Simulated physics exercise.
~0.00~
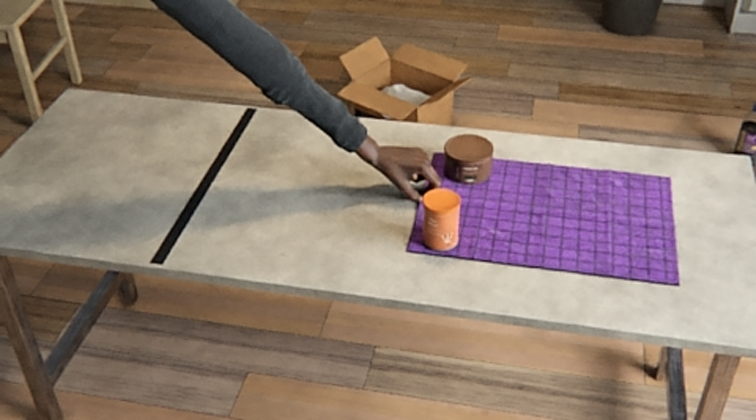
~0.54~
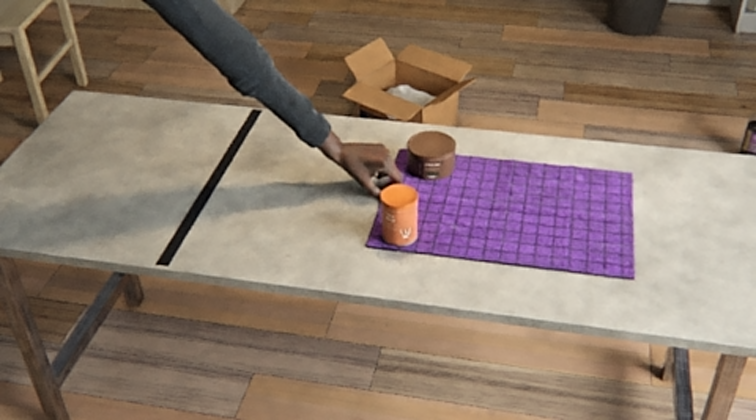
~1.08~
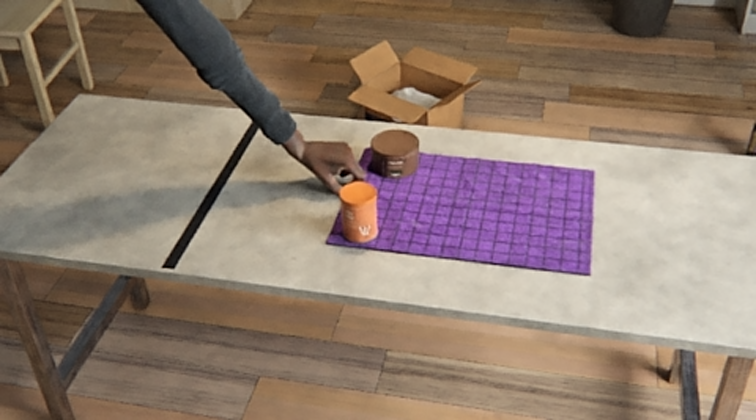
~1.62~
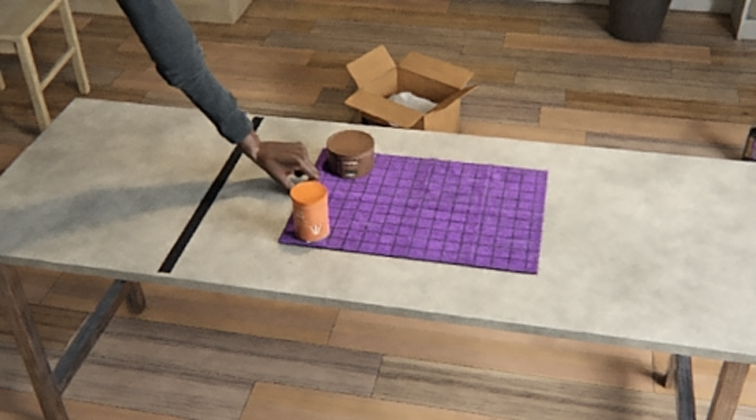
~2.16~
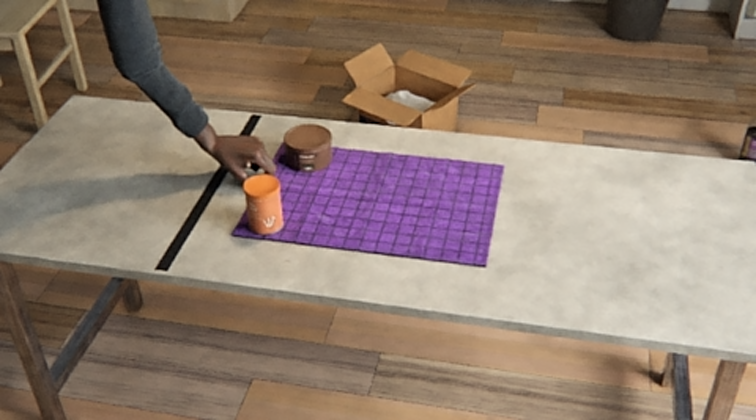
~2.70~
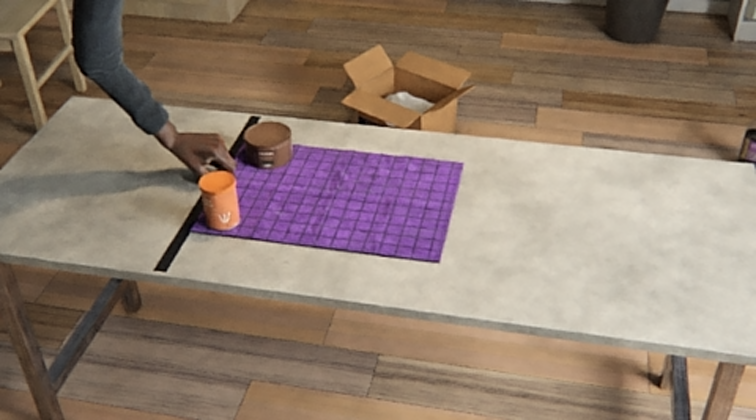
A hand pulled a purple place mat steadily left across a desk, carrying an orange tin and a brown tub along on it, until the mat's edge reached the black tape, with the tin upright and both still on the cloth.
